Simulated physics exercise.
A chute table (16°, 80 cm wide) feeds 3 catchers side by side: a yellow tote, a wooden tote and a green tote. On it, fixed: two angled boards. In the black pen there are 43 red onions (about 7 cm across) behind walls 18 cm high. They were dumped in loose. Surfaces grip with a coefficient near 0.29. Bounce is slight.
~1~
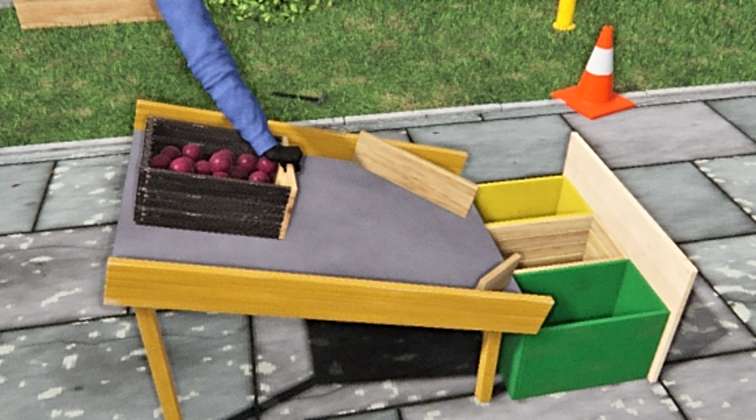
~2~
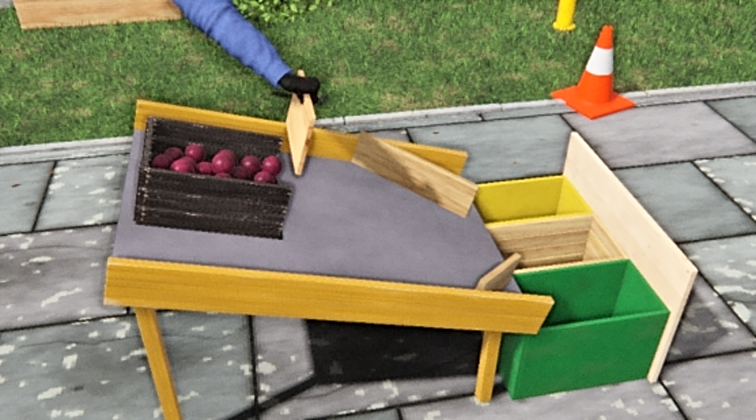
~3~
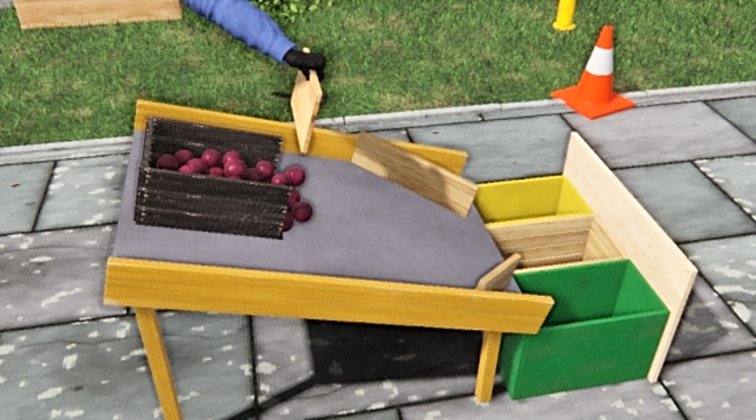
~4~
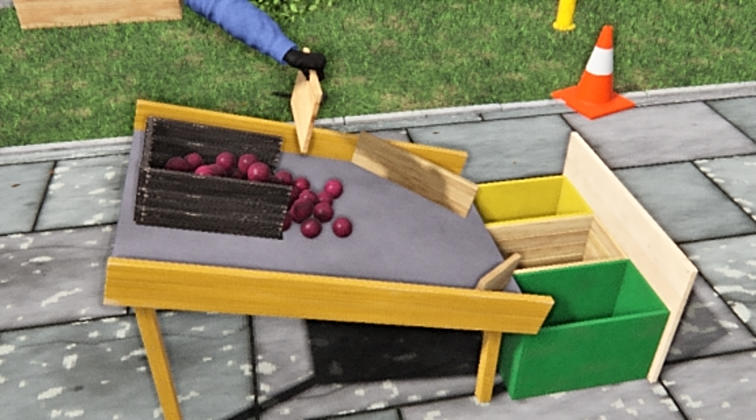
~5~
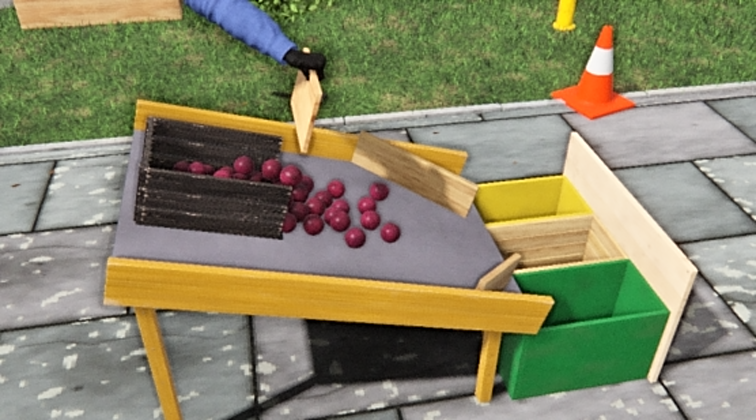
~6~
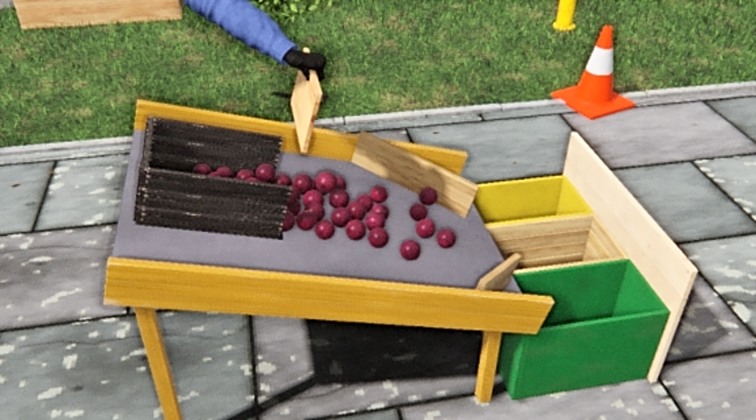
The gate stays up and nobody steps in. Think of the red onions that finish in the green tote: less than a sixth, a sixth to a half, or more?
The share in the green tote is from a sixth to a half.
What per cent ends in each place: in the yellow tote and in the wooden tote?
Roughly 0 and 70 per cent.
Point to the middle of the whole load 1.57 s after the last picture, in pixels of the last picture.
Around (563, 307).
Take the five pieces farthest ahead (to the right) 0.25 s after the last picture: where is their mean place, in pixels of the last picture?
At about (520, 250).
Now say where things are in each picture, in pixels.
In the first frame (we follow the rim corner now nearest the camera), black pen at (148, 169); green tote at (528, 332); nothing out yet.
Black pen at (148, 169), in the second frame.
Black pen at (148, 169); 4 out, the lowest onion at (291, 198), in the third frame.
Black pen at (148, 169); 11 out, the lowest onion at (334, 190), in the fourth frame.
Black pen at (148, 169); 18 out, the lowest onion at (379, 192), in the fifth frame.
Black pen at (148, 169); green tote at (528, 332); 26 out, the lowest onion at (446, 239), in the sixth frame.
Then, 0.25 s after the last picture, 8 still in the black pen, 2 in the wooden tote, 31 on the slope and 2 in the air.
Then, 0.57 s after the last picture, 9 in the wooden tote, 3 in the green tote, 27 on the slope and 4 in the air.
Then, 1.00 s after the last picture, 23 in the wooden tote, 9 in the green tote, 5 on the slope and 6 in the air.
Final count (1.57 s after the last picture), 31 in the wooden tote and 12 in the green tote. Asked share, 12 of 43, 28 per cent.
